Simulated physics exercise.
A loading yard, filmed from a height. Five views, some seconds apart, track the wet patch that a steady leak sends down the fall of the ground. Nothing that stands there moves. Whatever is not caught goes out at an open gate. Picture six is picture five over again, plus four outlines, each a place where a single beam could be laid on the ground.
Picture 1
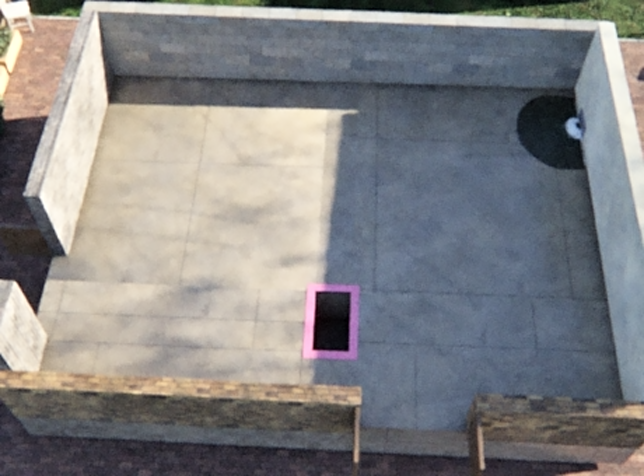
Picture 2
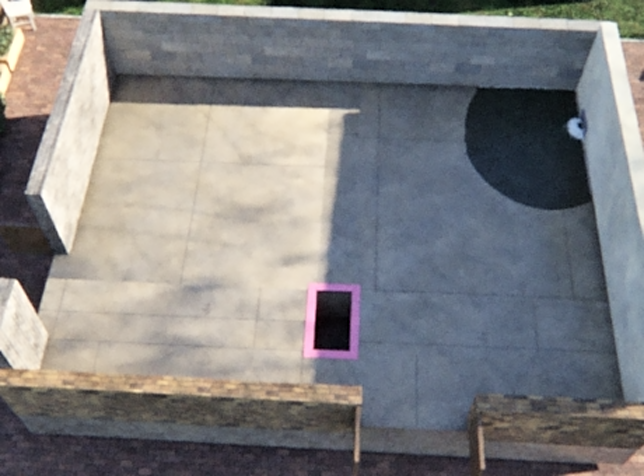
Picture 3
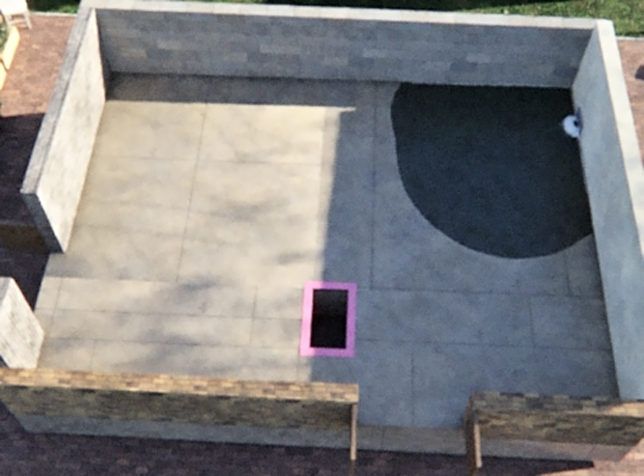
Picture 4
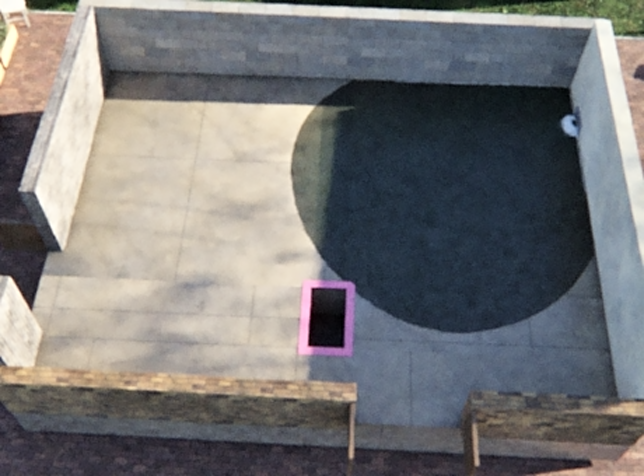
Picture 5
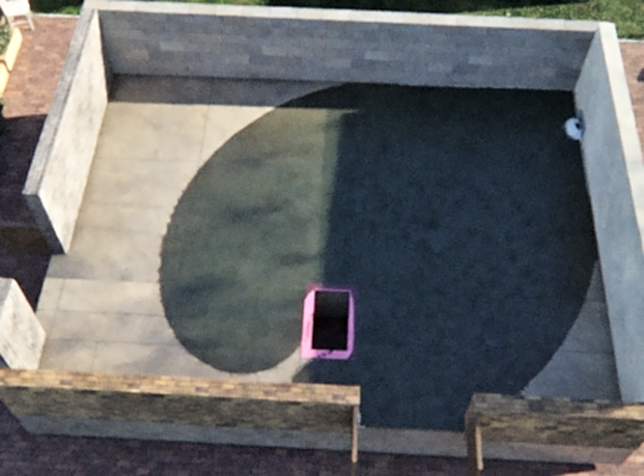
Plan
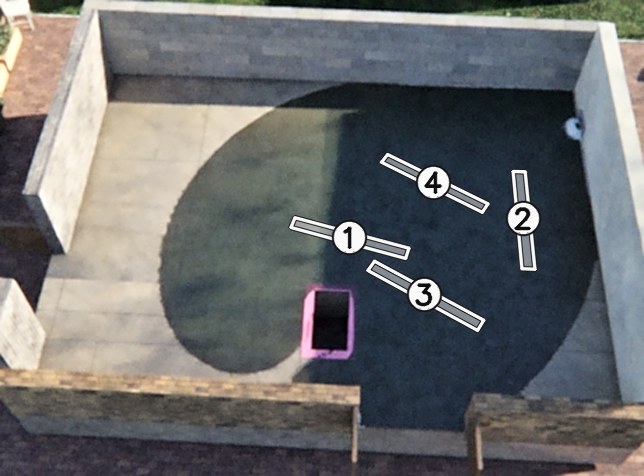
In a walled yard, dark water spreads from the upper right and reaches the pink gully.
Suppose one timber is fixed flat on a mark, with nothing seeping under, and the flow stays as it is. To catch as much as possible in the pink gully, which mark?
Choose 2.
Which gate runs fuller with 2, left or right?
The left one.
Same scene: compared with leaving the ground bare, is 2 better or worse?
Worse.
On the marked copy, 1 from (292, 222) to (407, 253); 2 from (528, 268) to (519, 171); 3 from (371, 265) to (480, 325); 4 from (384, 158) to (485, 208).
If 1 is chosen, about 10 % of the stream runs into the pink gully, about 88 % out by the gates.
If 2 is chosen, about 18 % of the stream runs into the pink gully, about 80 % out by the gates.
If 3 is chosen, about 8 % of the stream runs into the pink gully, about 90 % out by the gates.
If 4 is chosen, about 7 % of the stream runs into the pink gully, about 90 % out by the gates.
